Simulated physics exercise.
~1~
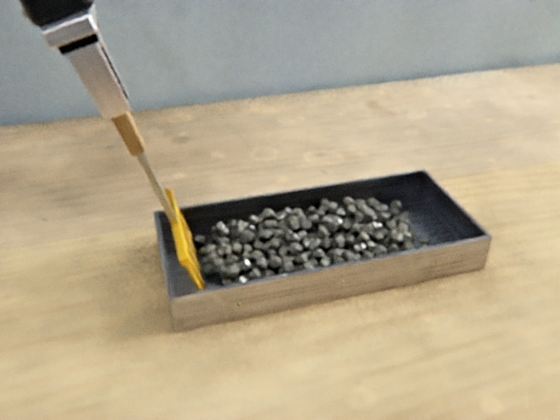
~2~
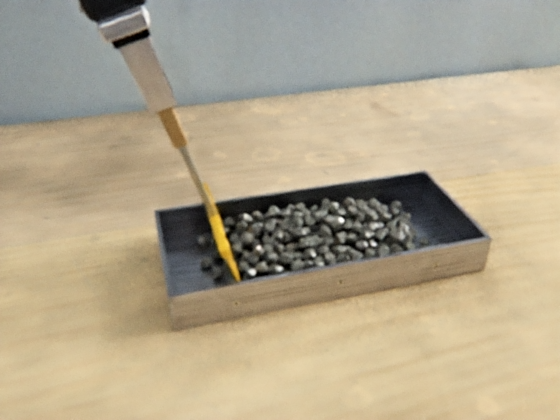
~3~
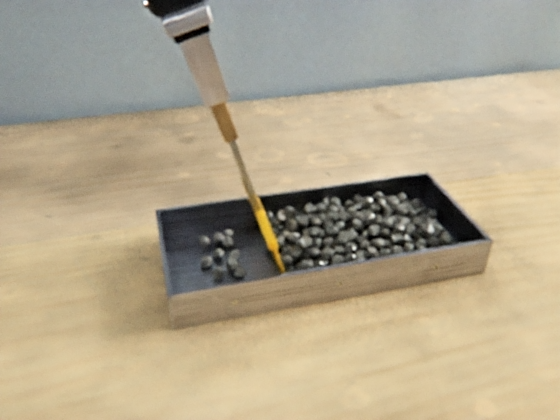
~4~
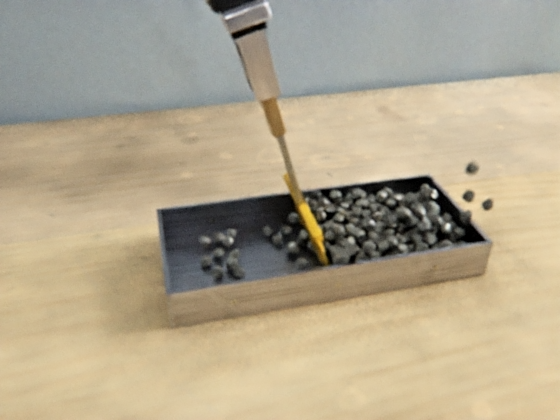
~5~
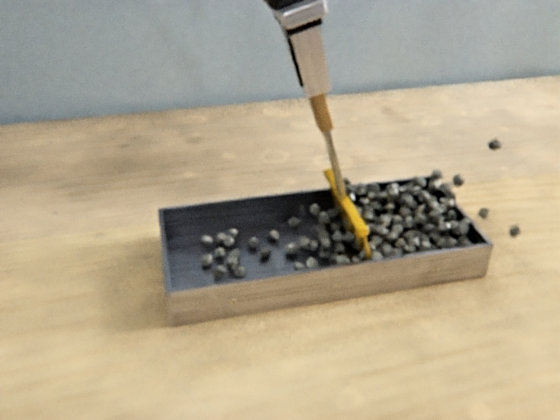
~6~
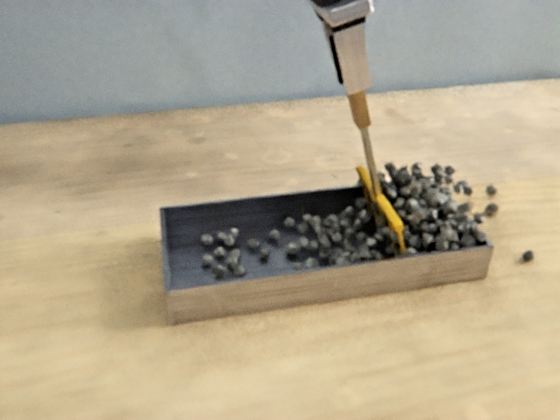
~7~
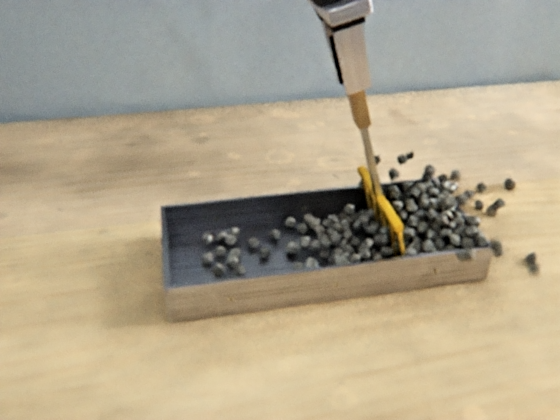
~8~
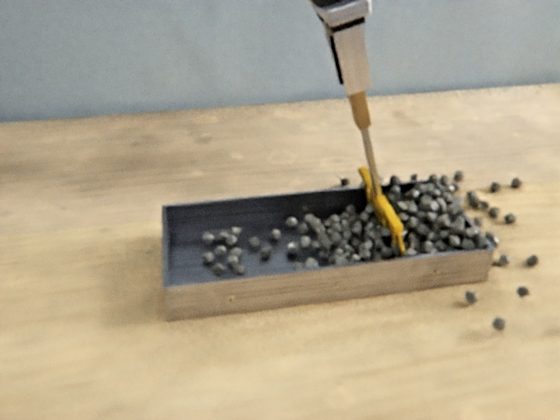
A robot hand holding a yellow comb swept dark pebbles rightward along a shallow tray, heaping them at the far end until some spilled over onto the wooden table, then stopped, leaving most in the tray and a few stragglers at the left.
